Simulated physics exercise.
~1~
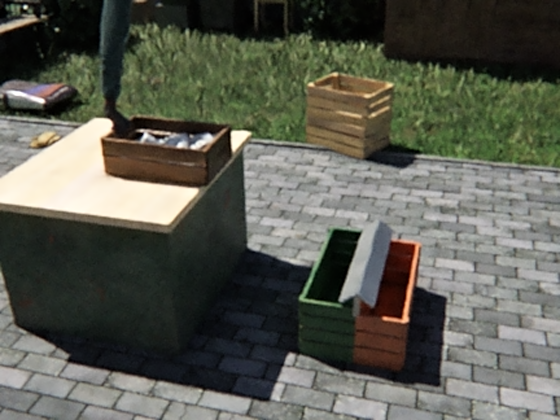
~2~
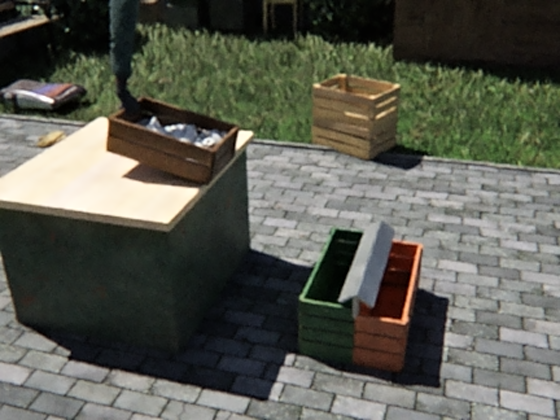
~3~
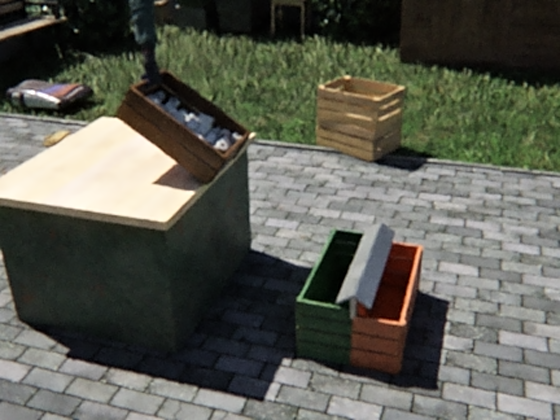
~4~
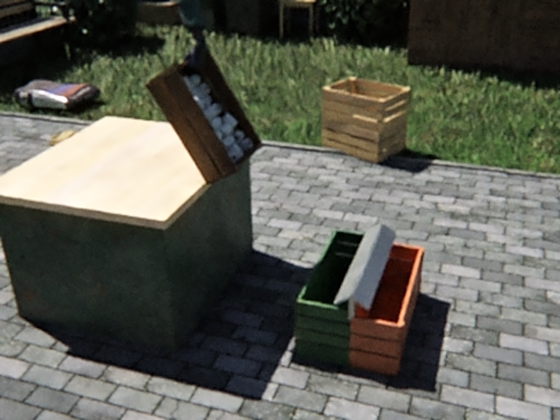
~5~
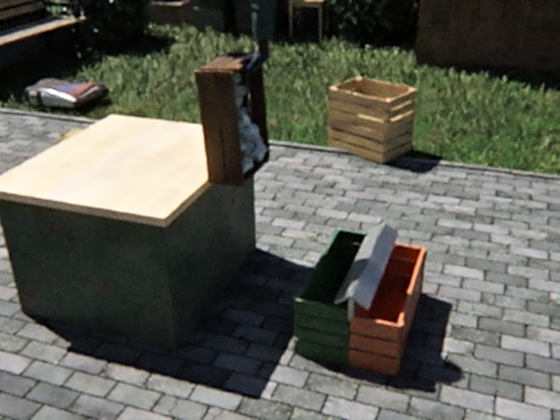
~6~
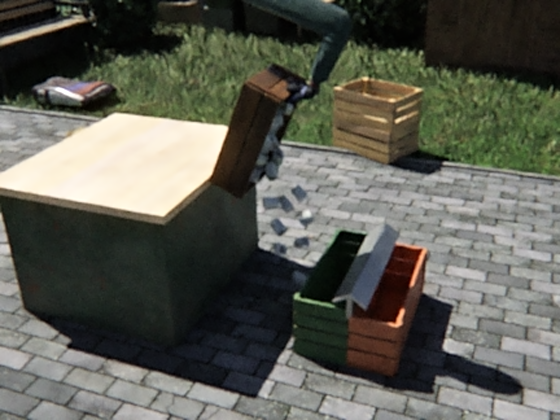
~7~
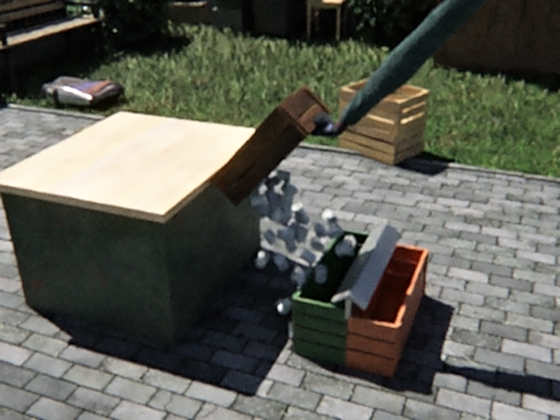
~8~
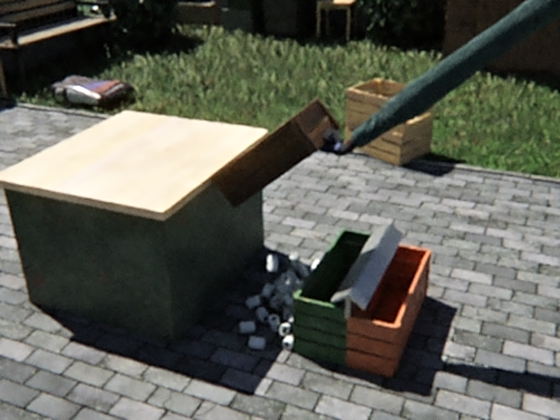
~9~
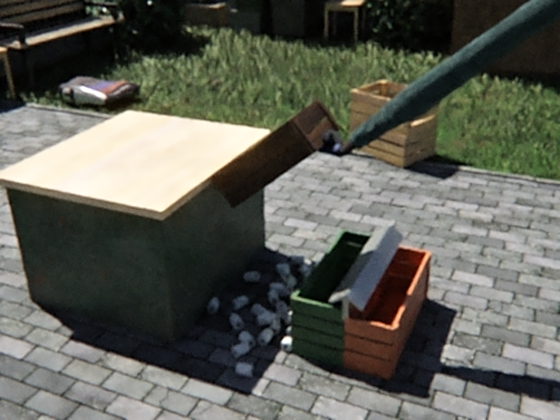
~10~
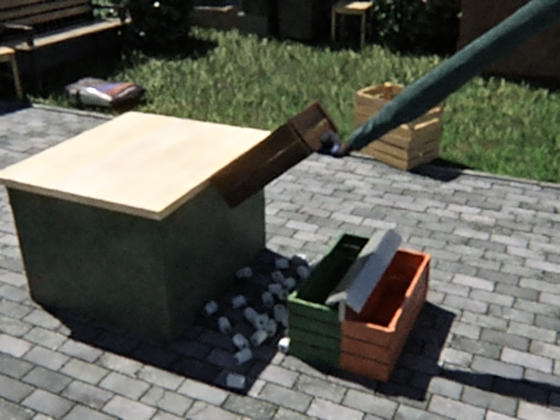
The footage shows a dark arm tipping a wooden box of white rolls over the edge of a bench toward joined green and orange tubs; most of the rolls tumble short and scatter on the paving beside the green tub, while the box stays tilted.
